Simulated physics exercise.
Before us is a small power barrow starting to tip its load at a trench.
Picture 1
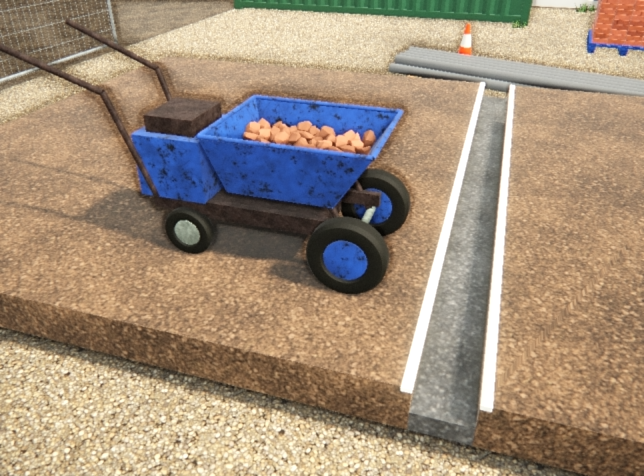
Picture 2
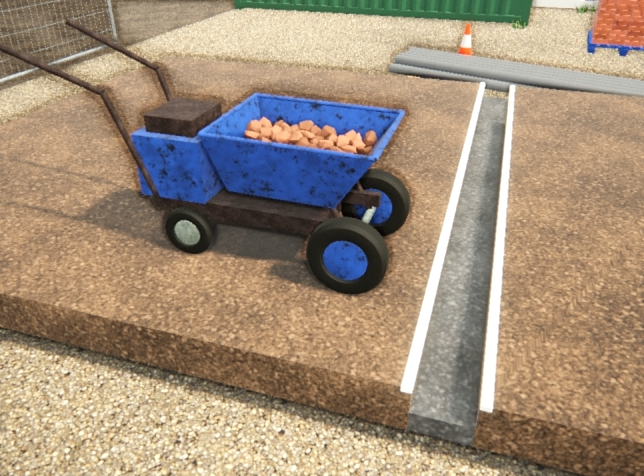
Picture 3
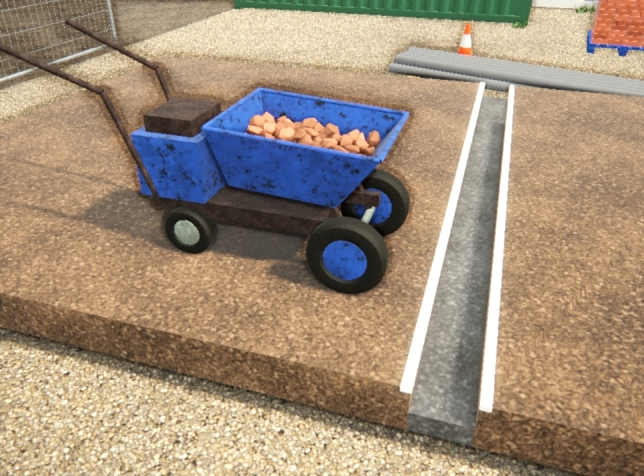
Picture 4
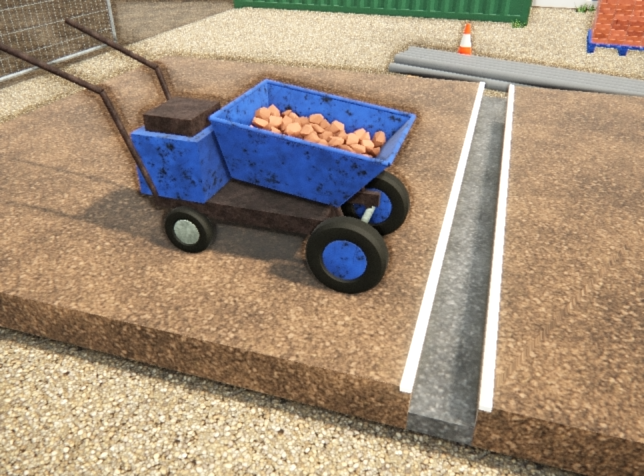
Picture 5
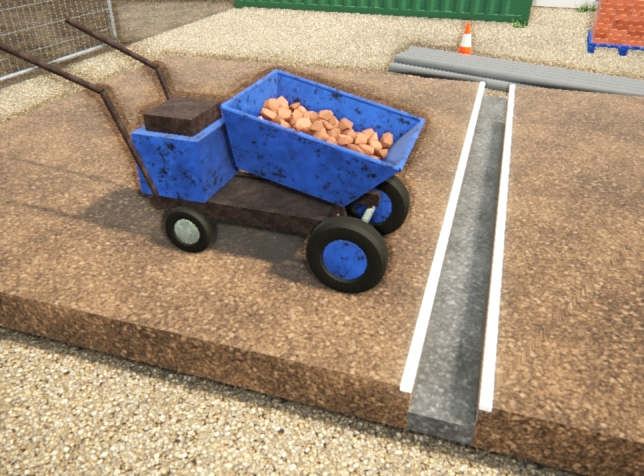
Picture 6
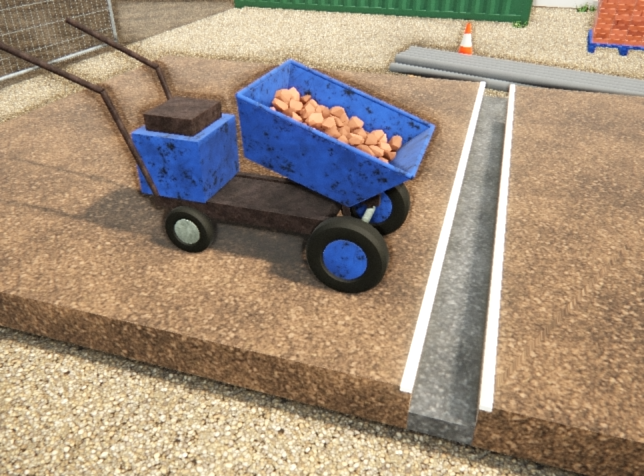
Small blue power barrow standing beside a narrow trench, its skip of rubble lifting at the back and tilting toward the right.
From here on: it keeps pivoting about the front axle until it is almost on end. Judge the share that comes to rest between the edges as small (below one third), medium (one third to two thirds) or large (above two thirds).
The share is medium, from one third to two thirds.
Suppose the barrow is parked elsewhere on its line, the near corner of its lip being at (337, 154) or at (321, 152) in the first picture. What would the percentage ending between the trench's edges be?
The share would be near 80 percent, and then near 80 percent.
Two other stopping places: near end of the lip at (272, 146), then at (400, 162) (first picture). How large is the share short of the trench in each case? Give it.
50 % and 0 %.
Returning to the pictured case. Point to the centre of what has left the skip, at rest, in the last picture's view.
Somewhere around (503, 279) in the final view.
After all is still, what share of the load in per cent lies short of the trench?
Result: Some 0 % of the load.
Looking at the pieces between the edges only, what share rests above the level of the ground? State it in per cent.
About 5 %.
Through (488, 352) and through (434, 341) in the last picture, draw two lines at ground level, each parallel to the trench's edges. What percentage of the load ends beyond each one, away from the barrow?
Result, first then second: 50 %, 90 %.
Shortly afterwards, skip tipped steeply; the whole lot in the skip.
Next, skip tipped right over; the bulk in the skip; a little in or heaped over the trench; a little beyond it; only a few falling.
Some moments later, skip tipped right over; only a few in the skip; near a third in or heaped over the trench; near half beyond it.
In the end, skip tipped right over; near half in or heaped over the trench; near half beyond it.
